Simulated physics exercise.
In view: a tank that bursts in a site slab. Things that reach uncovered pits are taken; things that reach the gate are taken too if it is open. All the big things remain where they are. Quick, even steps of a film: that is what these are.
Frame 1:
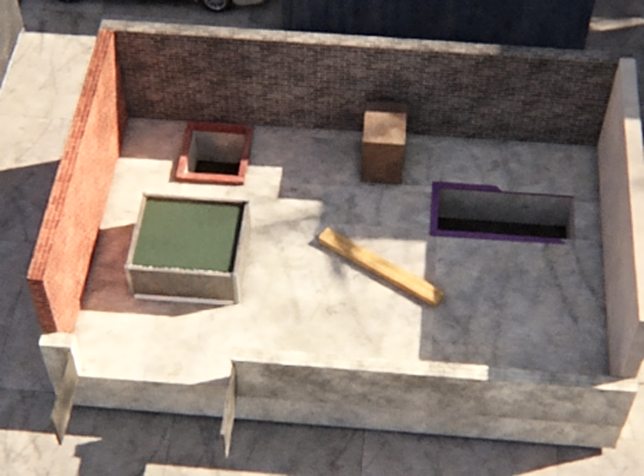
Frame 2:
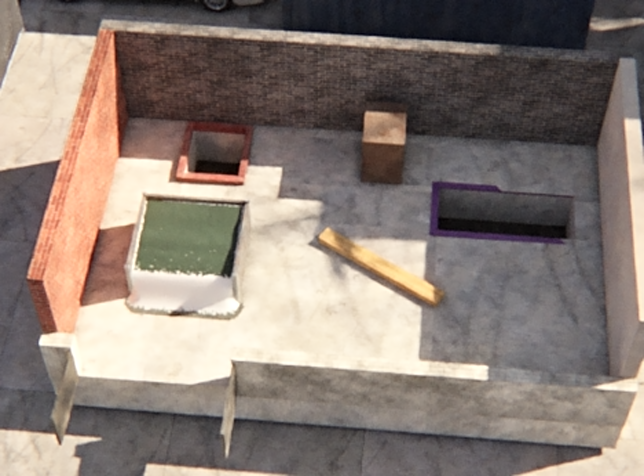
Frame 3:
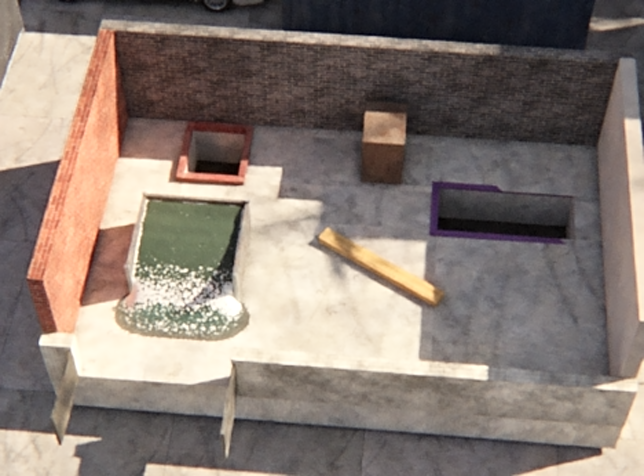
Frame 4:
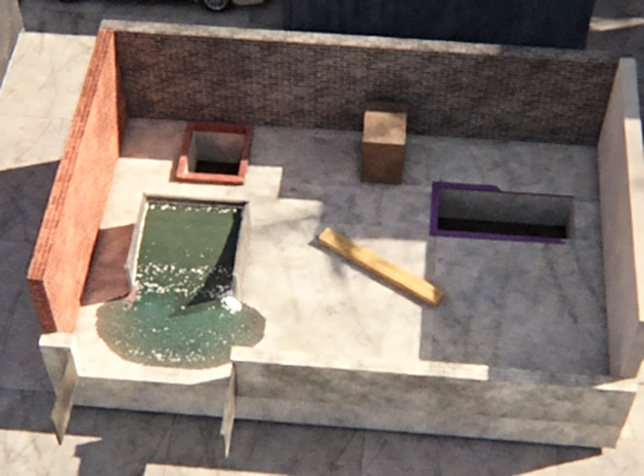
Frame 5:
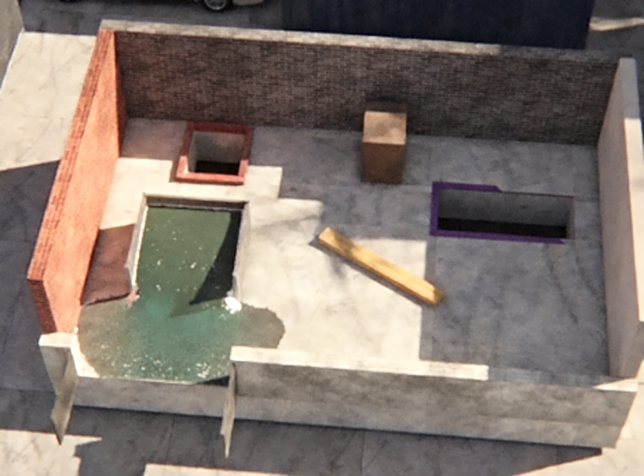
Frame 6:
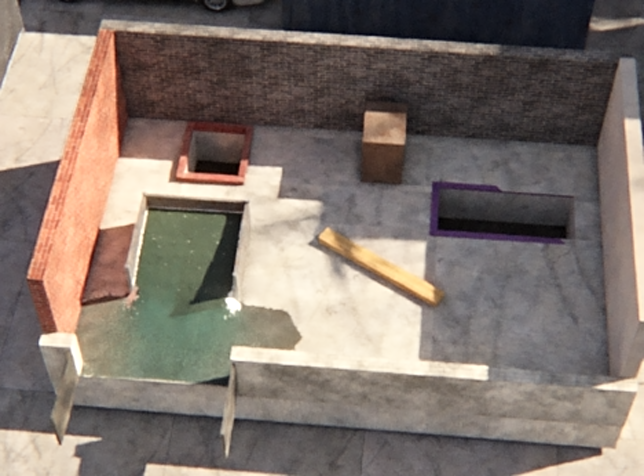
Green water bursting through the front of an open tank and spreading across a walled concrete slab toward the near wall.
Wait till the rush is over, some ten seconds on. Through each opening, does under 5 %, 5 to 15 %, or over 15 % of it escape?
Escaping: Through the gate, over 15 %; through the purple pit, under 5 %; through the red pit, under 5 %.
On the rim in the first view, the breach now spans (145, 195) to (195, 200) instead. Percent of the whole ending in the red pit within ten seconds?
Red: 30 %.
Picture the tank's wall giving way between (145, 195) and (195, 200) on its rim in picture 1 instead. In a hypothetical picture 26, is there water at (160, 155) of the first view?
It would be soaked.
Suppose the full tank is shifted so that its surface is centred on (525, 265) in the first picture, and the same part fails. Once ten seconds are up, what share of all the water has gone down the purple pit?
The purple pit ends up with 10 per cent.
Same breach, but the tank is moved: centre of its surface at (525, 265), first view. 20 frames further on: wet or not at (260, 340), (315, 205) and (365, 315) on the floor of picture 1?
Spot 1 wetted, spot 2 unwetted, and spot 3 wetted.
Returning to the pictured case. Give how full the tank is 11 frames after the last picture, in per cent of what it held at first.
About 20 %.
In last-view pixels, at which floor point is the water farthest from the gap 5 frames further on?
The wet edge reaches furthest near (368, 383).
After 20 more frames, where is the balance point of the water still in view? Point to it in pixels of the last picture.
My reading is close to (229, 312).
A moment on, water covers 15 % of the floor; the gate 28 %, the purple pit 0 %, the red pit 0 %.
Next, water covers 20 % of the floor; the gate 51 %, the purple pit 0 %, the red pit 0 %.
Then, water covers 30 % of the floor; the gate 68 %, the purple pit 0 %, the red pit 0 %.
Later, water covers 30 % of the floor; the gate 78 %, the purple pit 0 %, the red pit 0 %.
In the end, water covers 20 % of the floor; the gate 84 %, the purple pit 0 %, the red pit 0 %.
